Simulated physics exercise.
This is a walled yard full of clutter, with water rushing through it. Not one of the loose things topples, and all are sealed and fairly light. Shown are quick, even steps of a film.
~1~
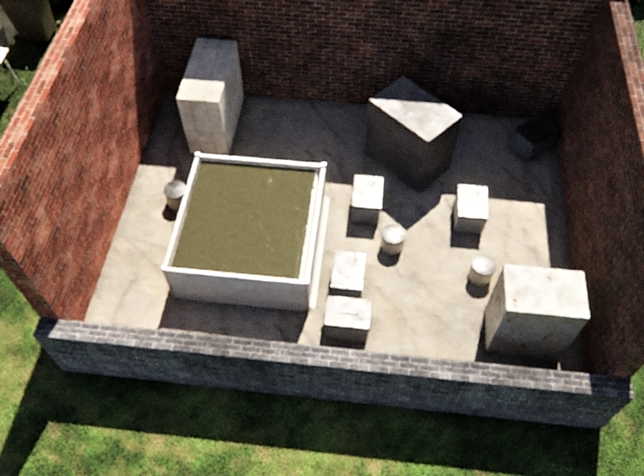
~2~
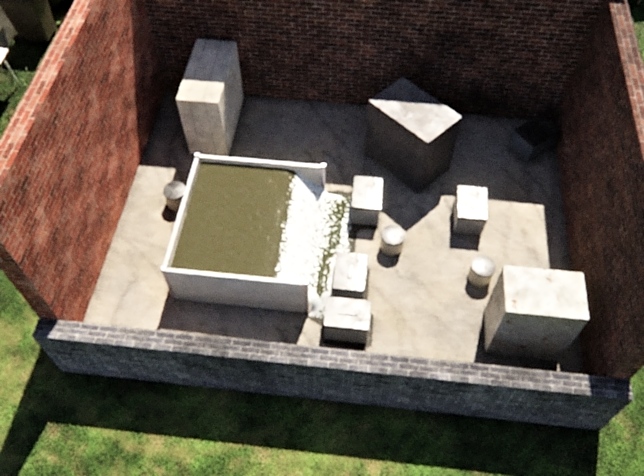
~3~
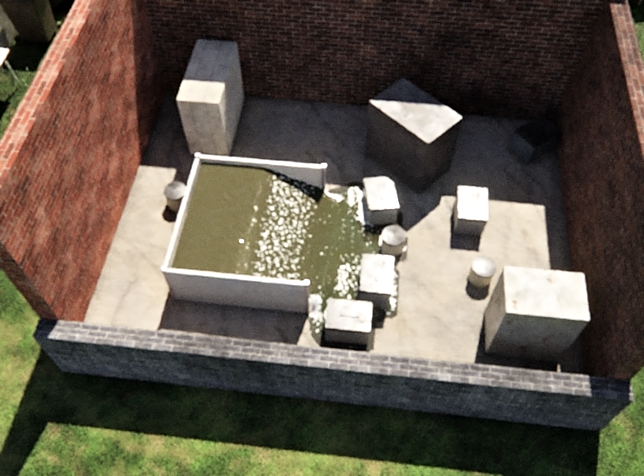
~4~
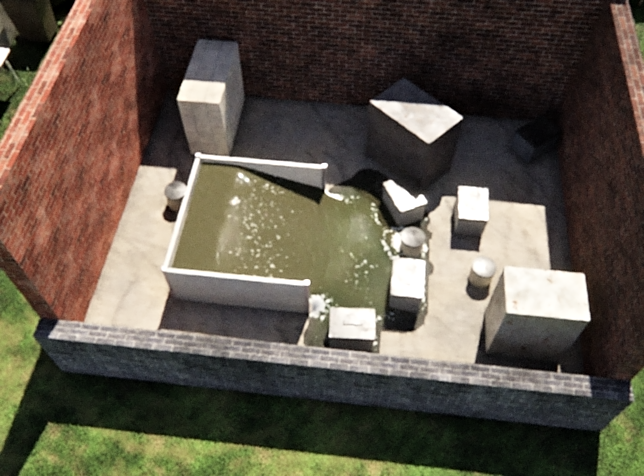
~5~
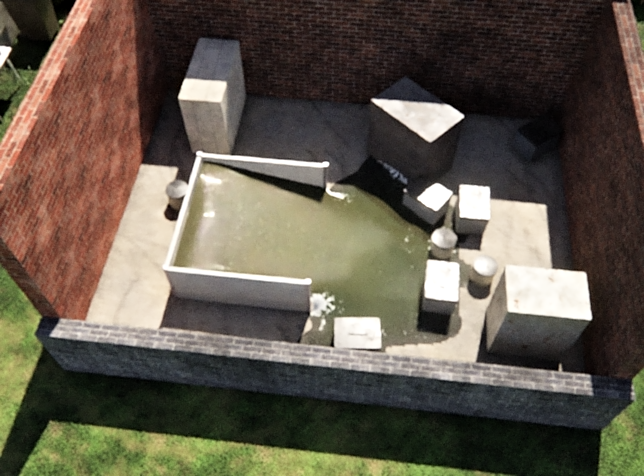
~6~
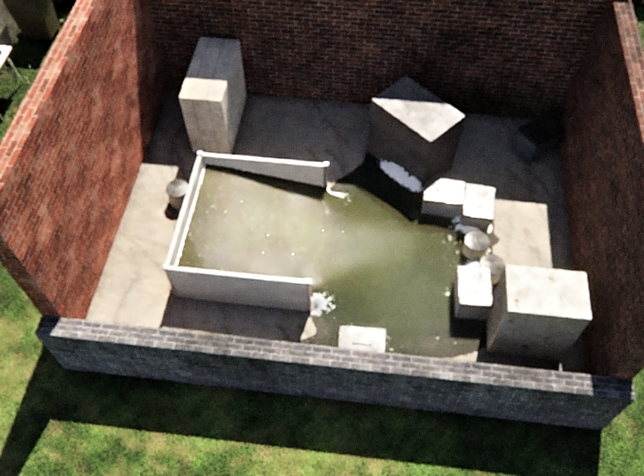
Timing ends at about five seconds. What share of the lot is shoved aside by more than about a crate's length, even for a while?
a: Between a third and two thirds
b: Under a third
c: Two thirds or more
c, two thirds or more.
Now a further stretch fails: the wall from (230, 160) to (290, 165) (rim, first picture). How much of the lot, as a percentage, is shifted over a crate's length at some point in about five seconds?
It comes out at roughly 20 per cent.
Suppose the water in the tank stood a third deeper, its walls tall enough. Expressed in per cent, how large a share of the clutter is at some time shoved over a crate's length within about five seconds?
I'd put it near 90 percent.
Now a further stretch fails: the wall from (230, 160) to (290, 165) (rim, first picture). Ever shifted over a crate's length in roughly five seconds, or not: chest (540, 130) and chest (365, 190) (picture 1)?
In the order given: Travelled that far, travelled that far.
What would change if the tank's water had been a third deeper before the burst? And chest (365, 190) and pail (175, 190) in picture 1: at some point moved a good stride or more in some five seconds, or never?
First one: Travelled that far, second one: Stayed within that.
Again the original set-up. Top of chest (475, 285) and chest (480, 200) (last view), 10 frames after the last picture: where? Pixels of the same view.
The first top is close to (552, 273) and the second close to (559, 151).
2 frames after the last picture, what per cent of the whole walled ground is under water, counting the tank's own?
Roughly 40 %.
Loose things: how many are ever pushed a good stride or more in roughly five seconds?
I count 7.
A moment on, 5 of 8 are well off their spots; 2 afloat.
Next, 5 of 8 are well off their spots; 5 afloat.
Later, 6 of 8 are well off their spots; 5 afloat.
In the end, 7 of 8 are well off their spots, and 7 have been at some point; 7 afloat.
